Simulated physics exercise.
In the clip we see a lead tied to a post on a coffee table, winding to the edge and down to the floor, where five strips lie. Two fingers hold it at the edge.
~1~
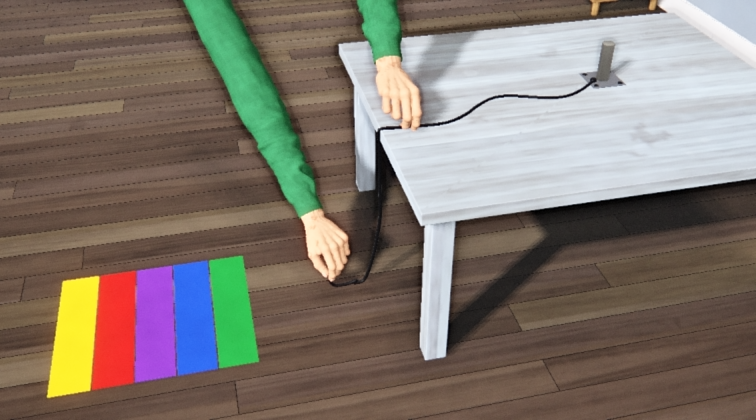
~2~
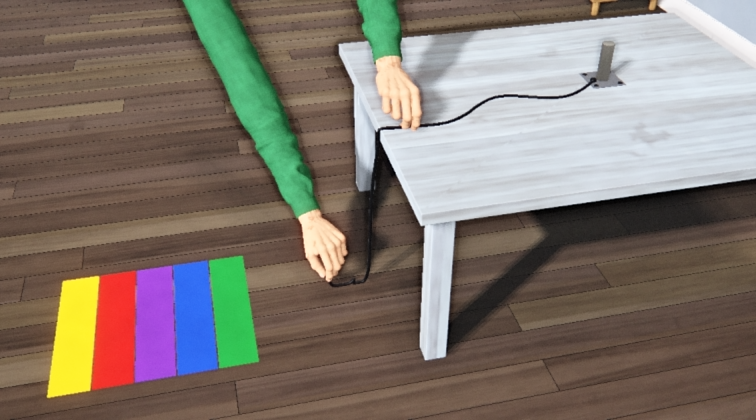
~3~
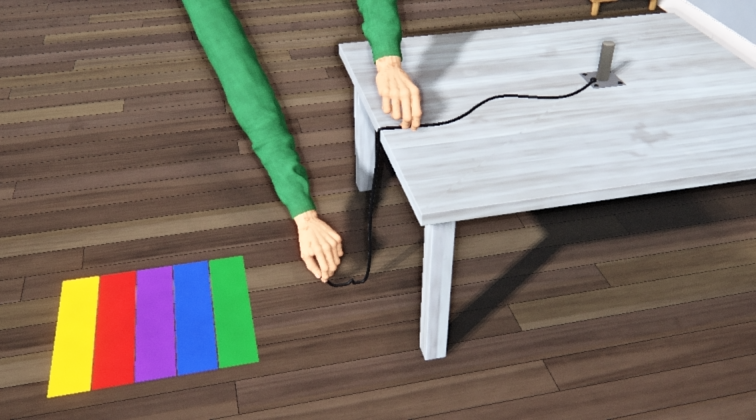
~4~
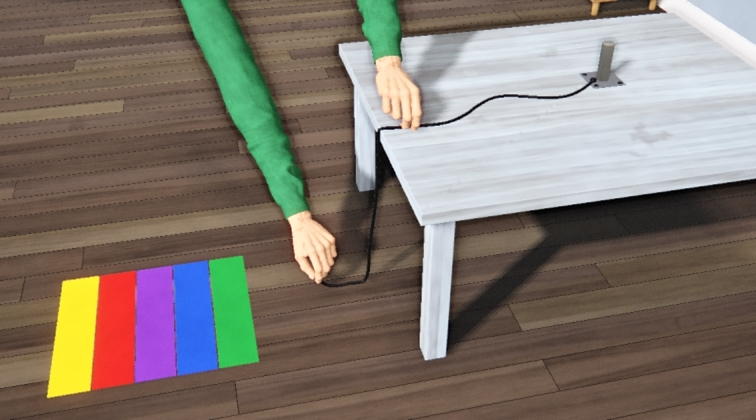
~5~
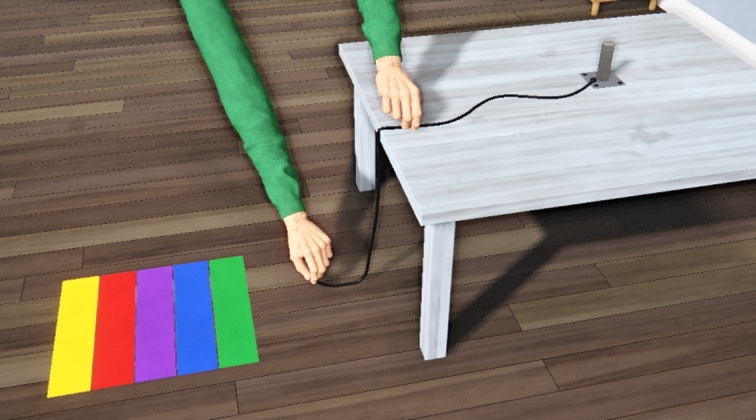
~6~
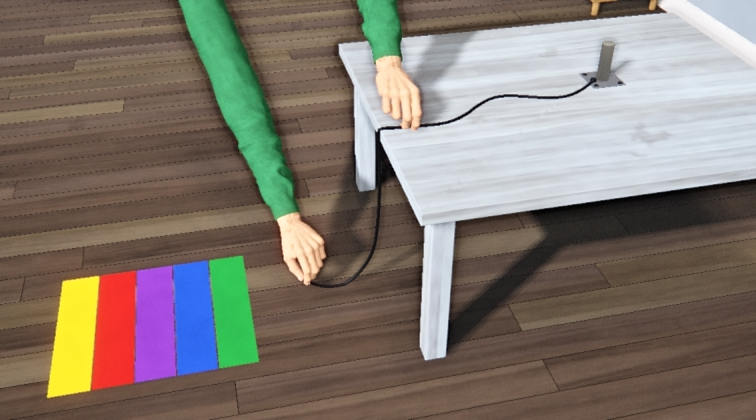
A green-sleeved arm slowly moved the low end of a black cord a little to the left, near five colored strips on the floor, while another hand stayed at the table's edge.
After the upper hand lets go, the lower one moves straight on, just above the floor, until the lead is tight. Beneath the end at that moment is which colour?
Beneath it is blue.
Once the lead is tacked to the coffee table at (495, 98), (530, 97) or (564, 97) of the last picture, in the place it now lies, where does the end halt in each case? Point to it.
That would be (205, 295) for the first, (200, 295) for the second and (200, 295) for the third.
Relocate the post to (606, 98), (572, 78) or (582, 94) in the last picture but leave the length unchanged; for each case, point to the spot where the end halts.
Approximate pixels in order: (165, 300), (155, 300), (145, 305).
Soon after, end near (257, 286); short of the strips.
After that, end near (215, 293); over green.
At the stop, end near (191, 296); over blue. The end stops over the blue strip.
